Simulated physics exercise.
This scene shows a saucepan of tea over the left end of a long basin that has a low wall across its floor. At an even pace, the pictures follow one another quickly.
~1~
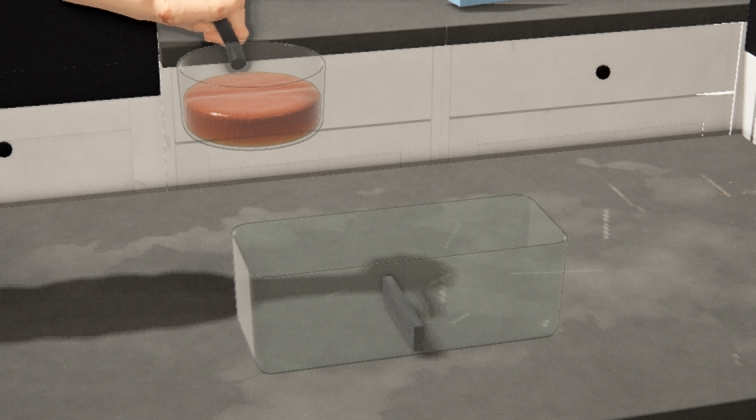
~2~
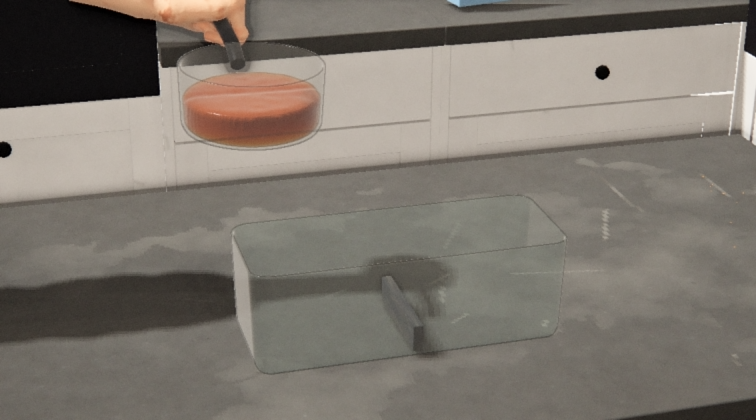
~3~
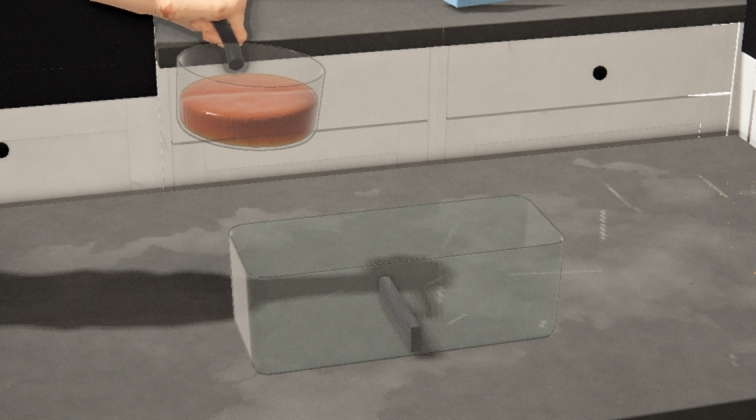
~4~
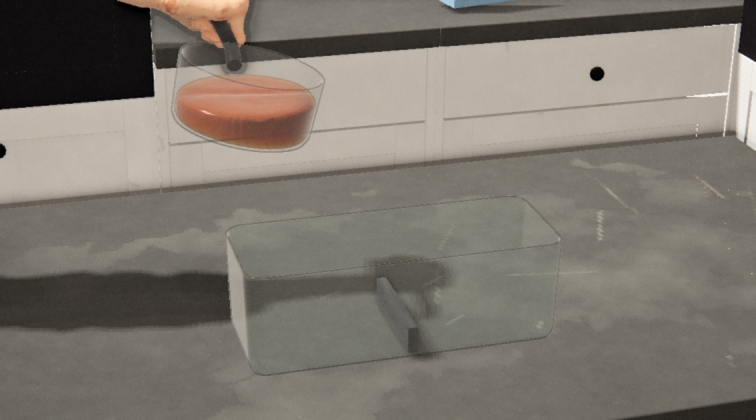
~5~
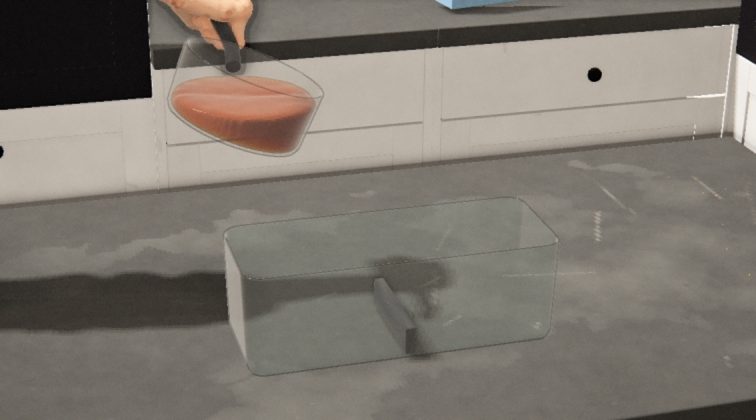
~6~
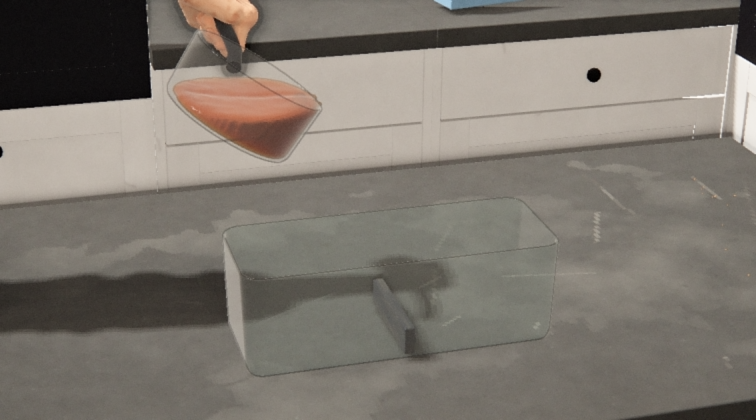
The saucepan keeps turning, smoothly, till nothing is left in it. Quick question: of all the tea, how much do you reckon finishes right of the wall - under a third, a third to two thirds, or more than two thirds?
The share right of the wall is left smaller than one third.
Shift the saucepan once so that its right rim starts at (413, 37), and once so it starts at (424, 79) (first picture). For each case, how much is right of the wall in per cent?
85 and 85 per cent.
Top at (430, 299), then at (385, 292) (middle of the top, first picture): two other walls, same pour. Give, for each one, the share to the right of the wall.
Roughly 20 per cent, and 20 per cent.
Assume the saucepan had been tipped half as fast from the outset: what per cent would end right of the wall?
About 15 per cent would end up there.
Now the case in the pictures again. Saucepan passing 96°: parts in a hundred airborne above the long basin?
Around 50 in a hundred, more or less.
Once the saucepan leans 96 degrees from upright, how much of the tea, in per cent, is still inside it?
Remaining fraction: Approx. 25 %.
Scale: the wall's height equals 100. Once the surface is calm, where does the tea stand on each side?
Once still, it is 70 % on the left and 10 % on the right.
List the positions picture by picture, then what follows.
It leans 0°; its right rim is at (322, 60); the tea meets the walls at (182, 98) and (318, 86); the long basin's rim runs from (241, 253) to (549, 218); the wall's top is at (403, 302), in the first picture.
It leans 2°; its right rim is at (322, 62); the tea meets the walls at (182, 97) and (317, 87), in the second picture.
It leans 6°; its right rim is at (322, 68); the tea meets the walls at (179, 97) and (316, 89), in the third picture.
It leans 13°; its right rim is at (321, 77); the tea meets the walls at (175, 96) and (313, 91), in the fourth picture.
It leans 22°; its right rim is at (320, 90); the tea meets the walls at (172, 94) and (313, 93), in the fifth picture.
It leans 34°; its right rim is at (318, 105); the tea meets the walls at (173, 90) and (317, 95), in the sixth picture.
A moment on, the saucepan is tipped on its side and 25 per cent is still to pour, 26 is left of the wall and 0 right of it.
Next, the saucepan is tipped right over and 3 per cent is still to pour, 80 is left of the wall and 4 right of it.
Then the saucepan is tipped right over and 0 per cent is still to pour, 88 is left of the wall and 10 right of it.
Later the saucepan is tipped right over and 0 per cent is still to pour, 87 is left of the wall and 11 right of it.
Finally, 87 per cent lies left of the wall, 11 right of it and 2 outside.
